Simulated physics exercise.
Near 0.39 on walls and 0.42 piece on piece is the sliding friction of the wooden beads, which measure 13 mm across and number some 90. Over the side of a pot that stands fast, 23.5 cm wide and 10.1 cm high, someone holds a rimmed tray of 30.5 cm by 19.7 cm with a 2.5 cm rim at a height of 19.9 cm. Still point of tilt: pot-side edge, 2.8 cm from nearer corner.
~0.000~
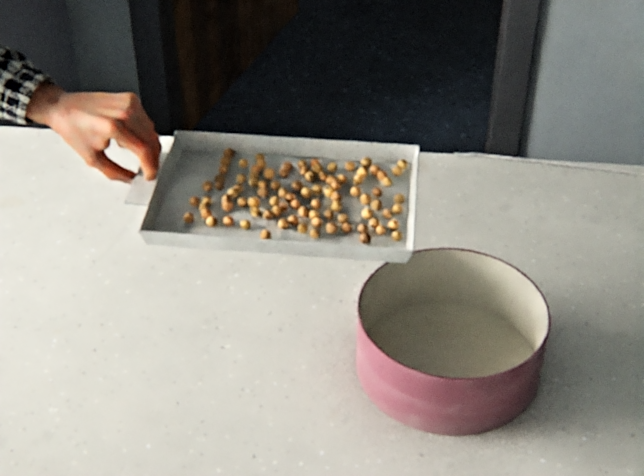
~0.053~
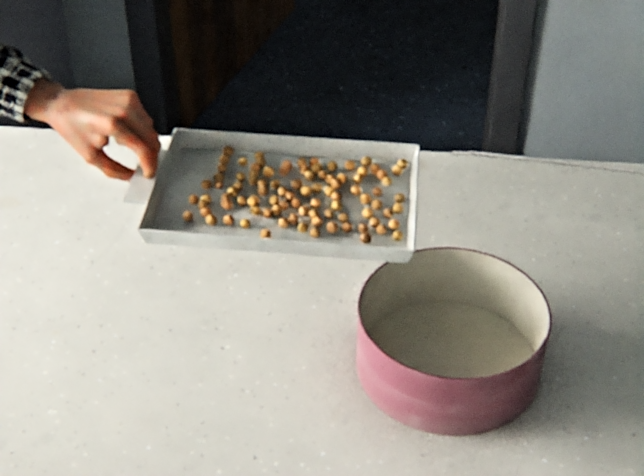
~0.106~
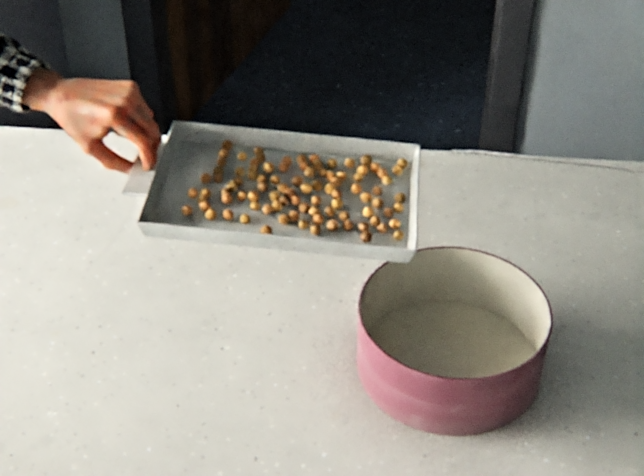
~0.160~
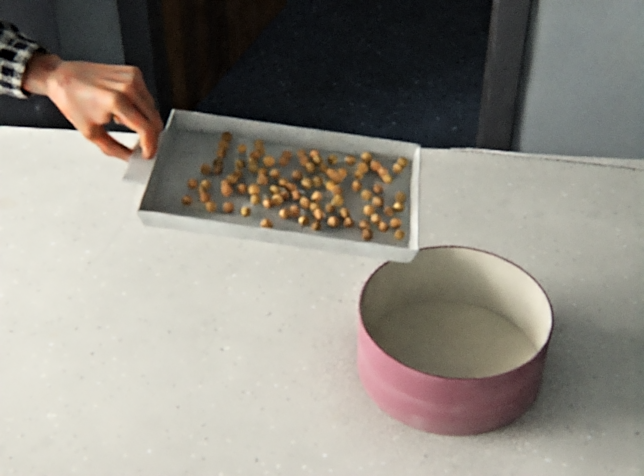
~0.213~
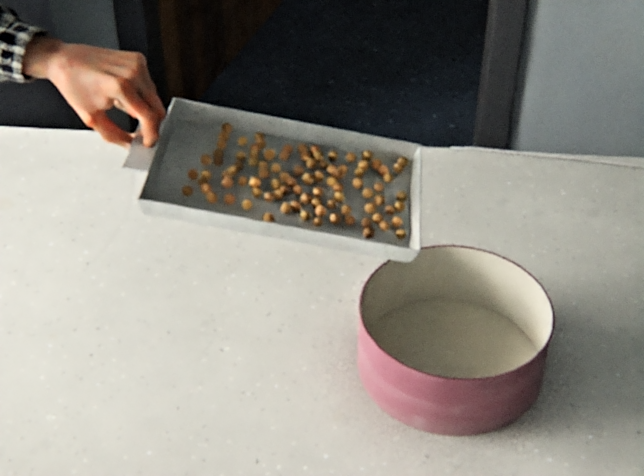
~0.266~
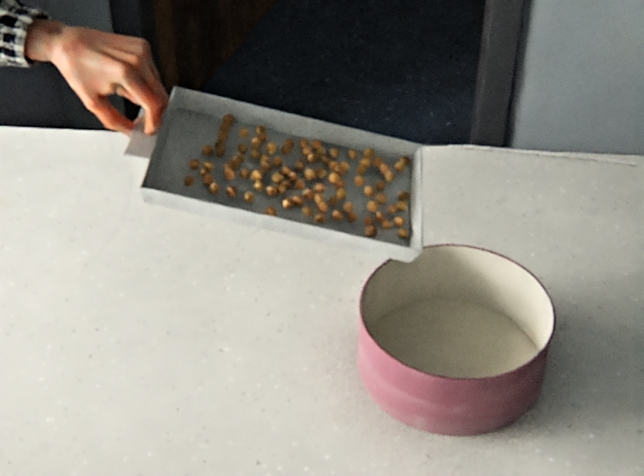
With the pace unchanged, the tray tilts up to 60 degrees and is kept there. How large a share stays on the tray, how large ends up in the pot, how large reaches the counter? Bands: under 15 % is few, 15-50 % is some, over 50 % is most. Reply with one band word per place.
Left on the tray most, pot few, counter few.
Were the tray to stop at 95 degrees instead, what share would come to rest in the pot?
It would land at about 65 percent.
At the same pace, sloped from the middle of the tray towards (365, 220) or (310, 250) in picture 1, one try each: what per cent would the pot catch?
Near 10 and 0 per cent, in that order.
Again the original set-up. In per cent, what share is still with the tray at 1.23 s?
I'd say close to 95 per cent.
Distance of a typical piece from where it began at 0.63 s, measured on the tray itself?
About 9 cm.
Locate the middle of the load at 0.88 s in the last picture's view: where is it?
Estimated load position: Around (396, 181).
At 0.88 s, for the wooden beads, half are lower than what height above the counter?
Some 22 cm above the counter.
Then, at 0.63 s, tilt 36 degrees; the tray holds 100 %, the pot 0 %.
After 0.88 s, tilt 51 degrees; the tray holds 100 %, the pot 0 %.
After 1.23 s, tilt 60 degrees; the tray holds 95 %, the pot 5 %.
In the end, at 1.9 s, tray 95 %, pot 5 %, counter 0 %.
